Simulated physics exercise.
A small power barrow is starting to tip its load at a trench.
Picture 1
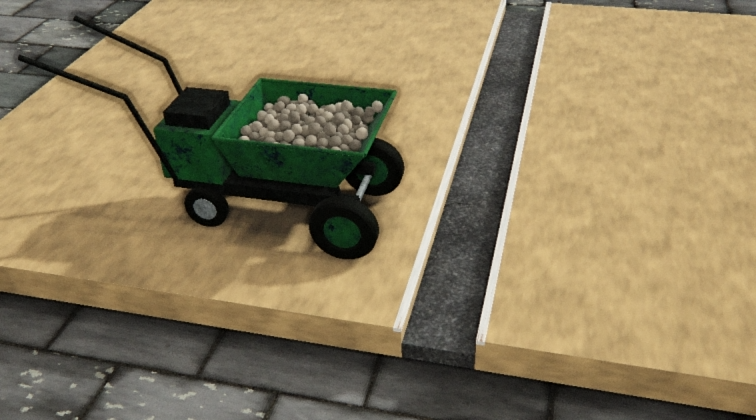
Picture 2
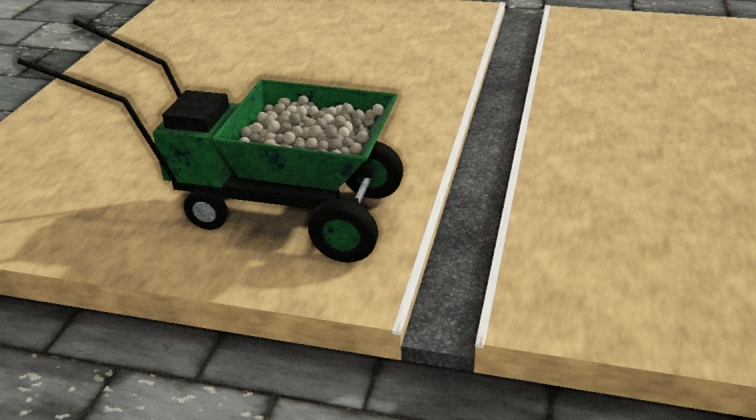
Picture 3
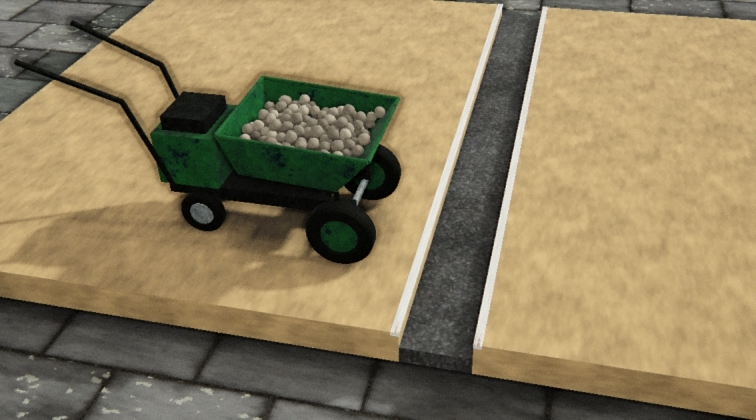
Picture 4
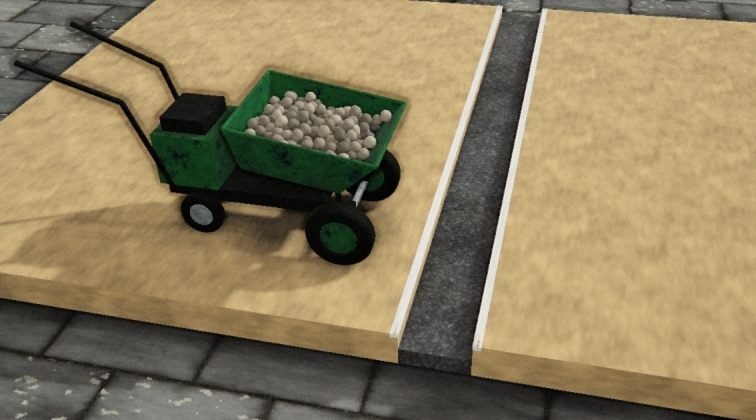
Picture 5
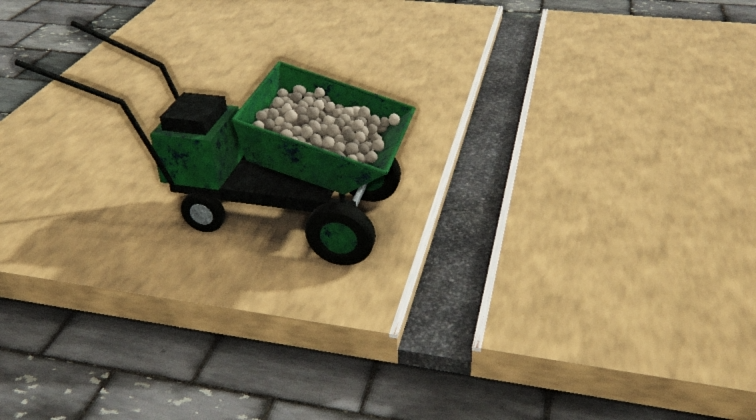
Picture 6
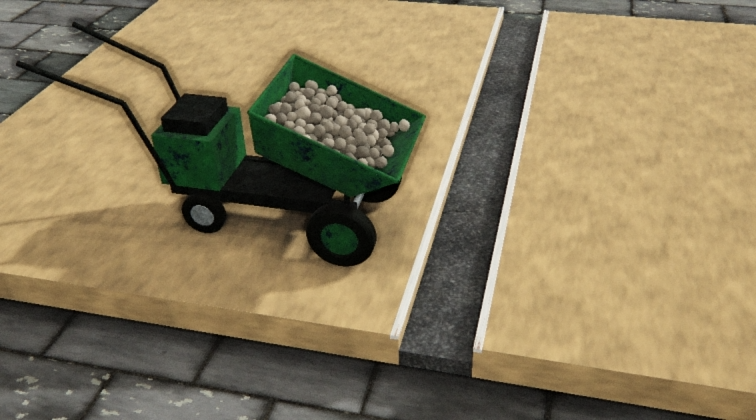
On a sandy-coloured slab beside a dark, shallow trench, a small green power barrow stood loaded with round pebbles, then its skip slowly tilted forward to the right, its back end rising.
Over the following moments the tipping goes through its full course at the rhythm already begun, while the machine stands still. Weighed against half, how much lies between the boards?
Bigger portion.
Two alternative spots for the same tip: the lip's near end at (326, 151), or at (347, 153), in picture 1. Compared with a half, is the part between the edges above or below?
A majority, then a majority.
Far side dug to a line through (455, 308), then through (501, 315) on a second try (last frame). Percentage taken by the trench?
40 %, then 90 %.
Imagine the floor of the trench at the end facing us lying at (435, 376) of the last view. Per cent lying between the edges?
Estimated share: Approx. 90 %.
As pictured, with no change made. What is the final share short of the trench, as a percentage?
About 0 %.
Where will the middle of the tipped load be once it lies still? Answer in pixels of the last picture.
(471, 246).
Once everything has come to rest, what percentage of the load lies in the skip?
Roughly 0 per cent of the load.
Shortly afterwards, skip tipped steeply; the whole lot in the skip.
Next, skip tipped right over; near half in the skip; near half in or heaped over the trench; a little beyond it; only a few falling.
Some moments later, skip tipped right over; only a few in the skip; the bulk in or heaped over the trench; near a quarter beyond it.
In the end, skip tipped right over; only a few in the skip; the bulk in or heaped over the trench; near a quarter beyond it.
